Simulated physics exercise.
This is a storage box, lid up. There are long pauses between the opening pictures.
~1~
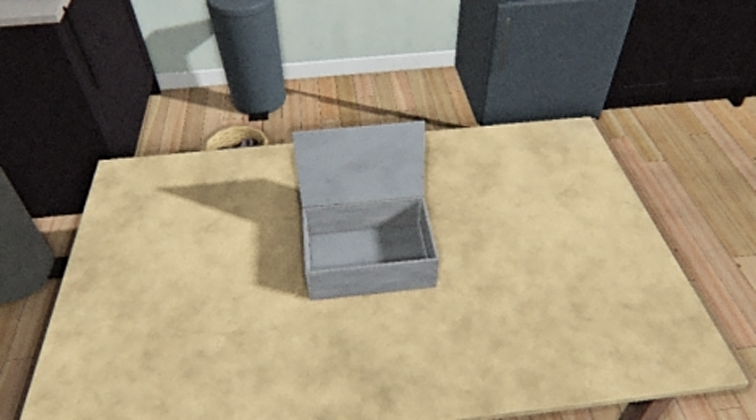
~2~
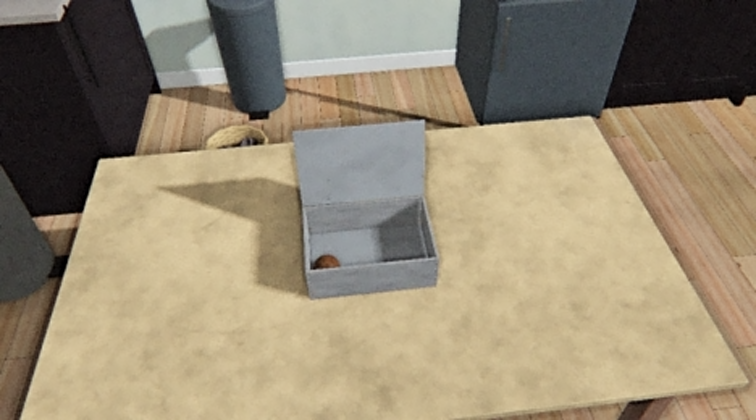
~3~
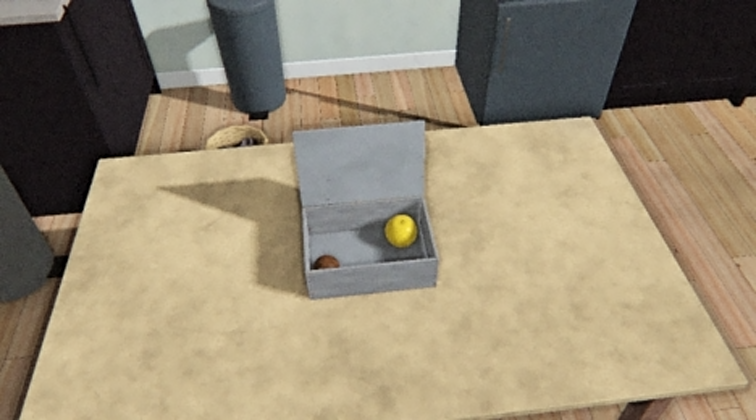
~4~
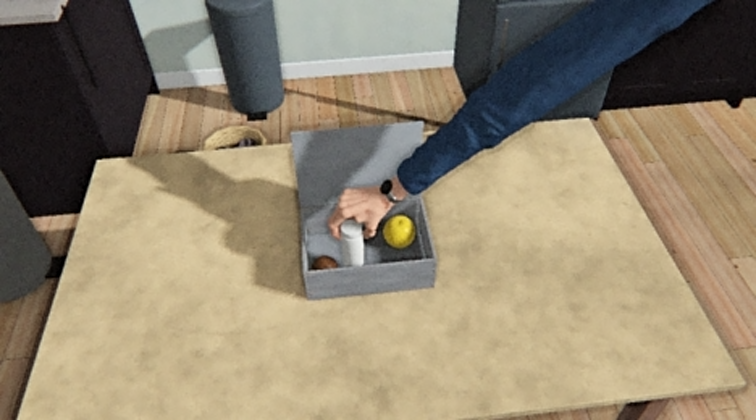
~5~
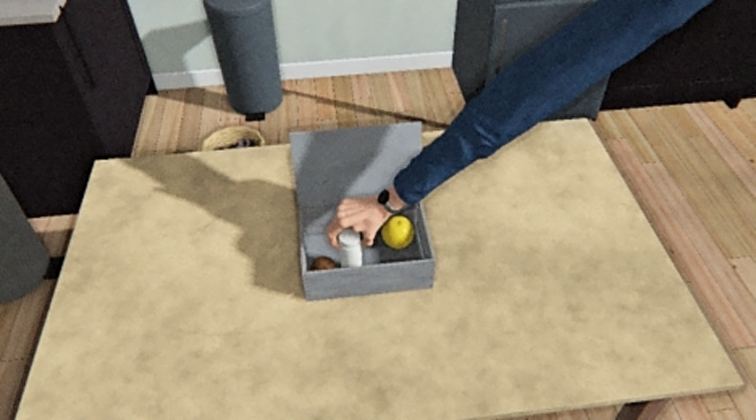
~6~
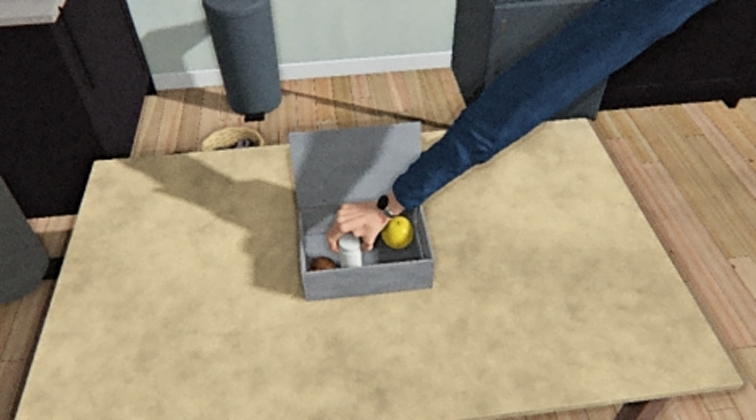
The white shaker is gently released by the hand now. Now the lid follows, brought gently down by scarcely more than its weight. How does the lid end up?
The lid ends up propped open.
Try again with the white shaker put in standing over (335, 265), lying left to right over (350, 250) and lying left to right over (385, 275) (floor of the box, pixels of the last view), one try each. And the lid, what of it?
First, it stays ajar; second, it sits on the rim; third, it sits on the rim.
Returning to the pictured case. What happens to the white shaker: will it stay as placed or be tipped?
By the end it has kept its angle.
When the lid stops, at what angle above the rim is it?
About 12° above the rim.
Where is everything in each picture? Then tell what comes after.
The last thing is not in view yet, in the first picture.
The last thing is not in view yet, in the second picture.
The last thing is not in view yet; yellow apple (401, 231), in the third picture.
Coming down; white shaker (352, 245); yellow apple (400, 232), in the fourth picture.
Coming down; white shaker (351, 253); yellow apple (398, 233), in the fifth picture.
In place under the hand; white shaker (350, 258); yellow apple (398, 233), in the sixth picture.
Then, 1.40 s later than the last frame, lid 72° above the rim.
Then, 1.80 s later than the last frame, lid 40° above the rim.
When it is over, lid 12° above the rim; all 3 as before. End places, in pixels of the last picture, white shaker near (350, 258).
